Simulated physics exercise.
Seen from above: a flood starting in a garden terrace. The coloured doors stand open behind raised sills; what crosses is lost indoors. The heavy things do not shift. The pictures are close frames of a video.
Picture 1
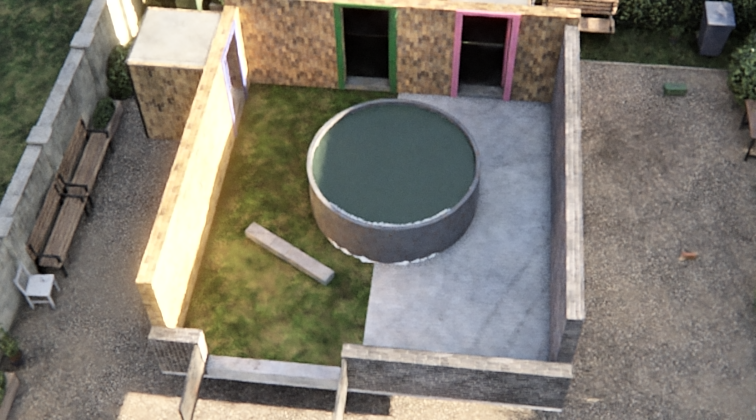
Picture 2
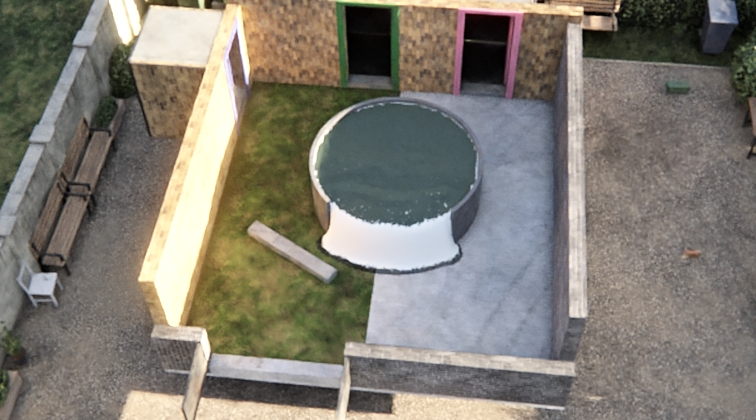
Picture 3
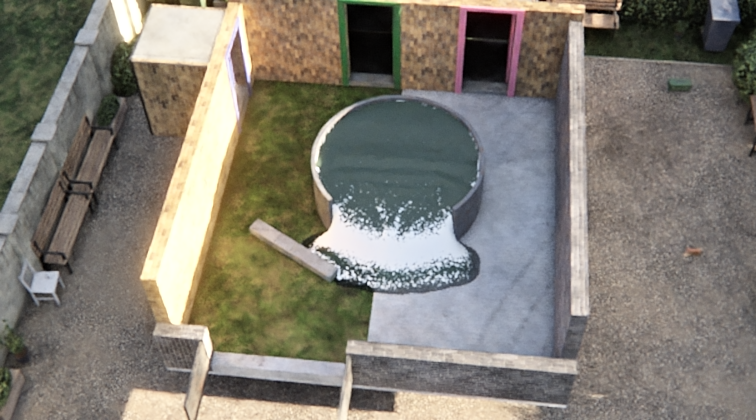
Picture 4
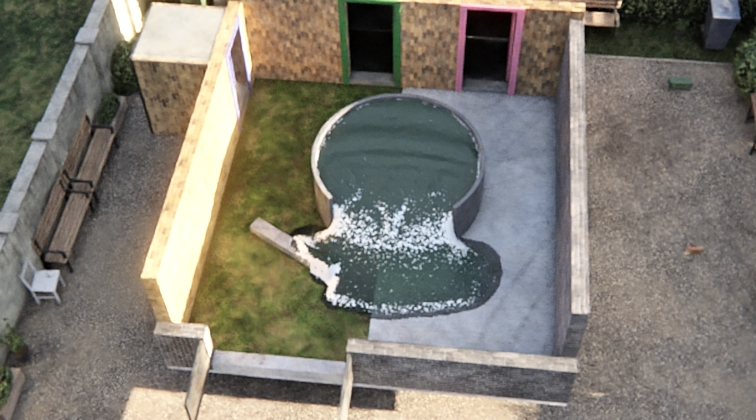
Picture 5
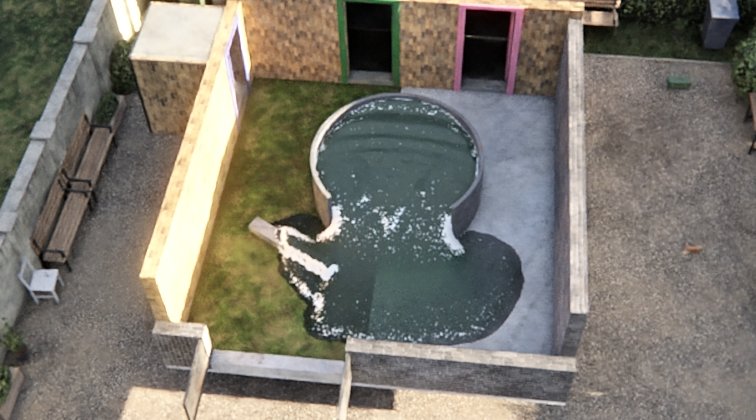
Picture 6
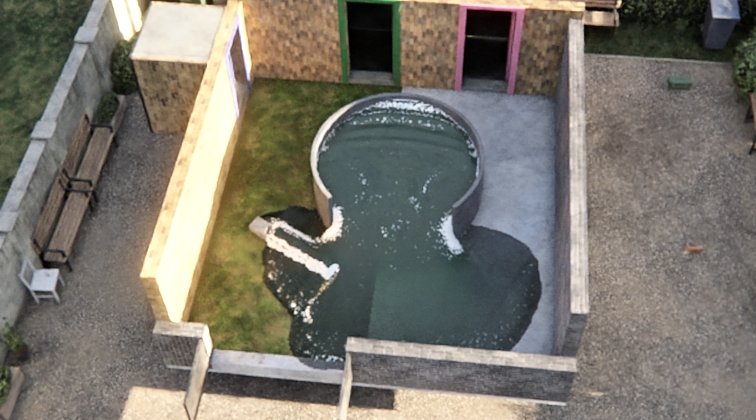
At the start, still water fills a round pool in a walled garden terrace seen from above, with green and pink doorways behind. White, foaming water pours from the pool's front, then spreads as a dark sheet across the grass and paving, surging around the stone block and reaching the low front wall.
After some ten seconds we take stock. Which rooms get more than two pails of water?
One by one: The blue door holds within the limit; the green door holds within the limit; the pink door floods.
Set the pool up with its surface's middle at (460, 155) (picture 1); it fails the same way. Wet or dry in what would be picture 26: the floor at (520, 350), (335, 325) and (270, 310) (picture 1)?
As listed: Awash, wet, flooded.
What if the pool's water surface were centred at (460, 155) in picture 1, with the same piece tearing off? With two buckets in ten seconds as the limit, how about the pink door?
My reading: Pink lets less in.
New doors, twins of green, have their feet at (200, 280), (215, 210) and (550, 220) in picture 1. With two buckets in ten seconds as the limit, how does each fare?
In that order: Stays under, keeps below it, takes less.
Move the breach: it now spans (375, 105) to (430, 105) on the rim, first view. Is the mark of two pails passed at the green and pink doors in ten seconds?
In short: Green goes over, pink goes over.
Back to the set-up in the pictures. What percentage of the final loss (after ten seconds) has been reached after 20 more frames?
About 45 per cent.
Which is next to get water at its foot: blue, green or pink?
First comes the pink door.
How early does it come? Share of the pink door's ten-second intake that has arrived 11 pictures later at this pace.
I make it 0 per cent.
A moment on, water covers 45 % of the floor; the blue door not reached, the green door not reached, the pink door not reached.
Next, water covers 55 % of the floor; the blue door not reached, the green door not reached, the pink door not reached.
Then, water covers 75 % of the floor; the blue door not reached, the green door not reached, the pink door not reached.
Later, water covers 95 % of the floor; the blue door wet at the sill, nothing in, the green door wet at the sill, nothing in, the pink door far over two buckets in.
In the end, water covers 95 % of the floor; the blue door wet at the sill, nothing in, the green door wet at the sill, nothing in, the pink door far over two buckets in.
